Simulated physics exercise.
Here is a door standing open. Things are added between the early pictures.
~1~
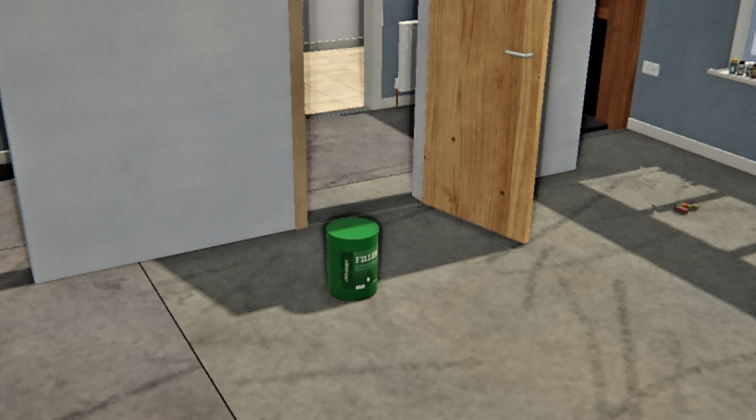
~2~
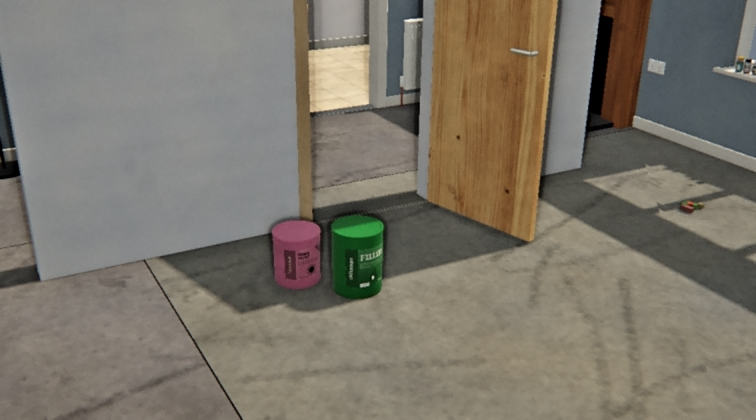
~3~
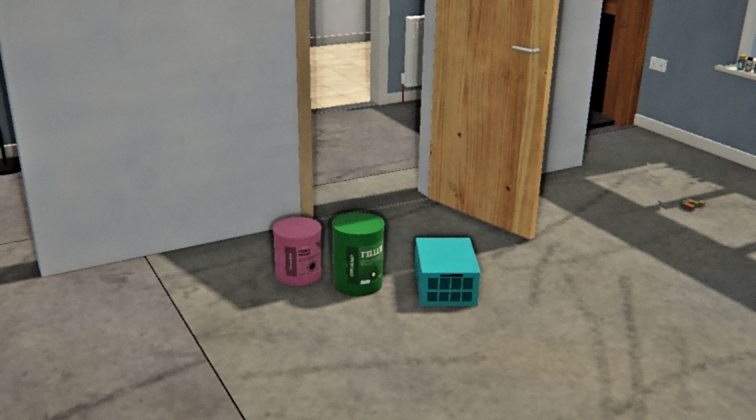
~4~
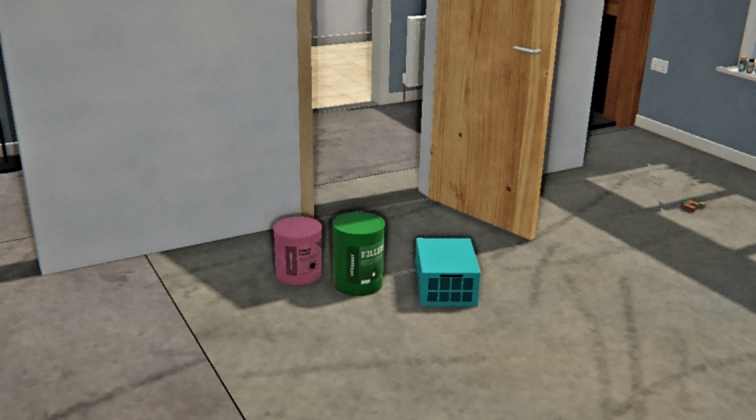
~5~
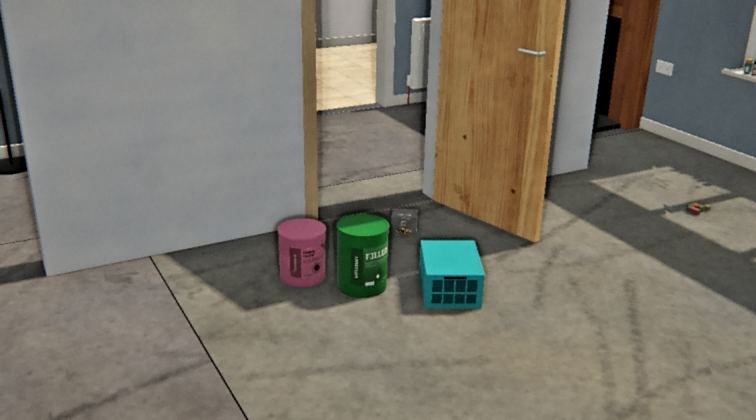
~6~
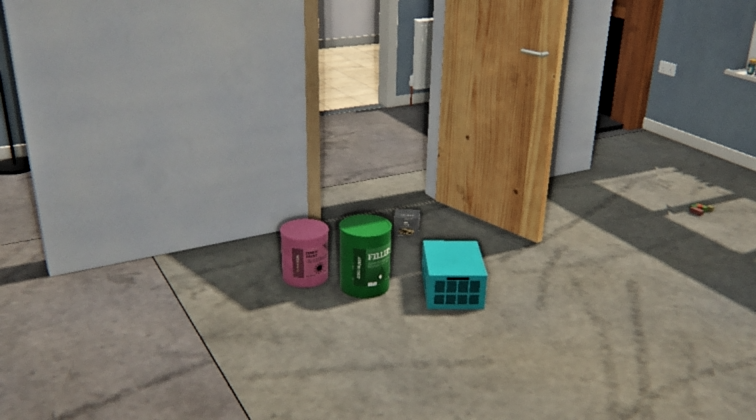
To begin with, a green pail sits alone on the grey floor before a wide-open wooden door. A pink pail appears to its left, then a turquoise crate to its right, and later a small grey box behind, between them, while the door stays still and the view shifts only slightly.
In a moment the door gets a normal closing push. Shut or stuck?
As it turns out, it closes.
Then, 0.70 s on from there, door at 71°.
Then, 1.20 s on from there, door at 35°; grey box shifted about its own width near (389, 219).
Then, 1.40 s on from there, door at 20°; grey box shifted well along near (370, 213).
Then, 1.60 s on from there, door at 5°; grey box shifted well along near (356, 205).
In the end, door at 0°; moved from the start, grey box; the other 3 unmoved. At the end, from the last picture's camera, grey box near (349, 200).
